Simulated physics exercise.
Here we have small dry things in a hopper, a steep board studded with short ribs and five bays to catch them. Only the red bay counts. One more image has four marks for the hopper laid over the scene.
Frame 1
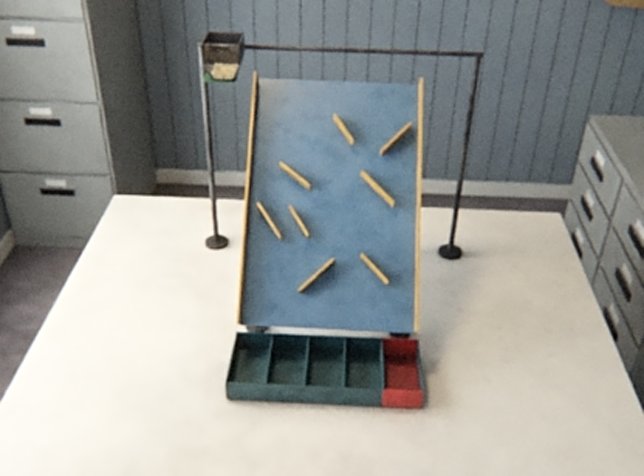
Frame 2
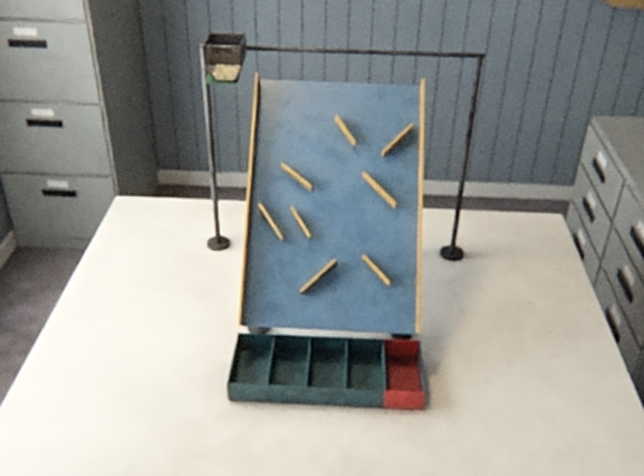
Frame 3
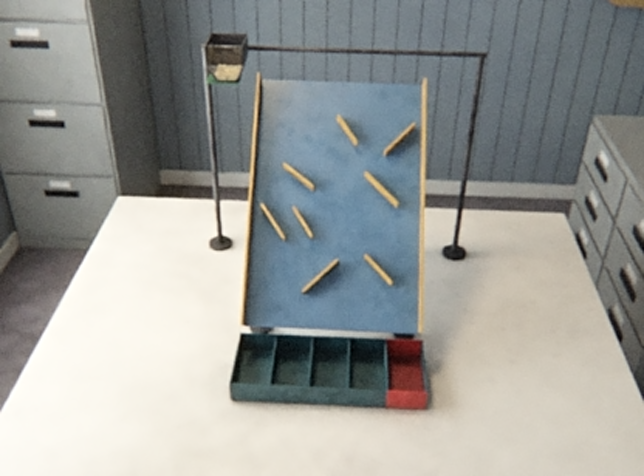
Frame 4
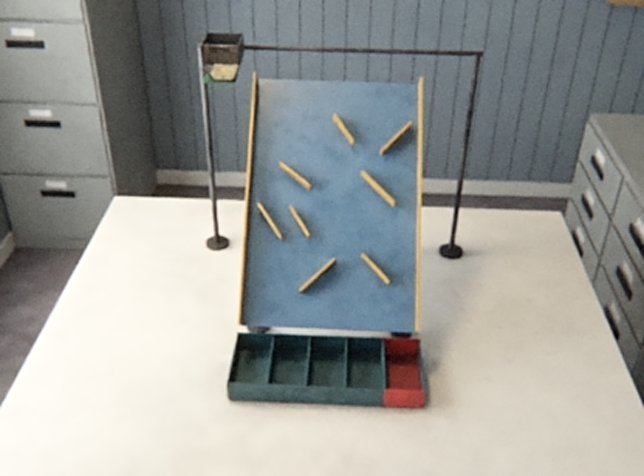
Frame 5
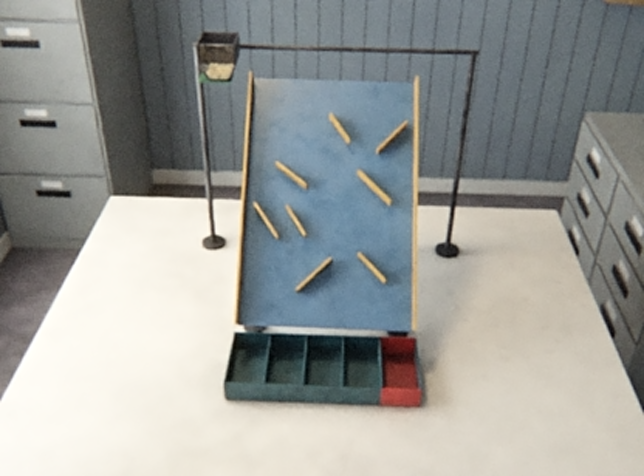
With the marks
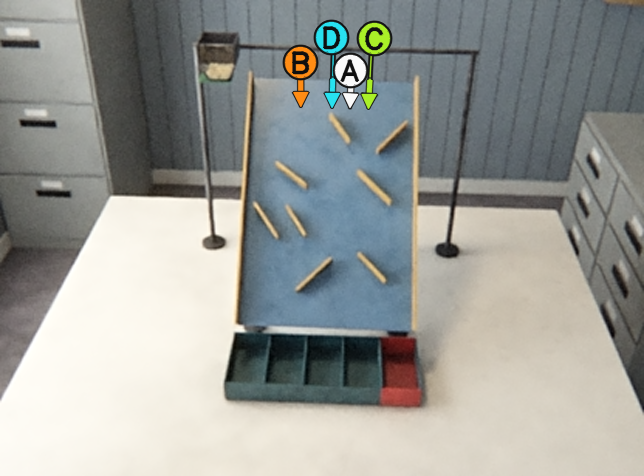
The clip opens on a steep blue board studded with short ribs, with a small hopper of pale contents at upper left and a tray of green bays and one red bay below. The view drifts very slightly right, then back left, while nothing in the setup itself visibly moves.
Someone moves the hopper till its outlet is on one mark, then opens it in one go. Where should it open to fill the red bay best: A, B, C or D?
It is A.
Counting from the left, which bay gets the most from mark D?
The fifth from the left.
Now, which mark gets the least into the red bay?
Mark B.
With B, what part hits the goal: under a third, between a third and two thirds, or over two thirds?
Under a third.
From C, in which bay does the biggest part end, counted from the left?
The fifth.
On the marked copy, mark A meets the board at (350, 102); mark B meets the board at (300, 101); mark C meets the board at (368, 103); mark D meets the board at (332, 102).
Choosing A, almost all in the red bay, about a tenth in other bays, just a few held on the board.
Choosing B, about a tenth in the red bay, the larger part in other bays.
Choosing C, roughly two thirds in the red bay, roughly a quarter in other bays, just a few outside the box.
Choosing D, roughly half in the red bay, roughly a third in other bays, about a tenth outside the box.
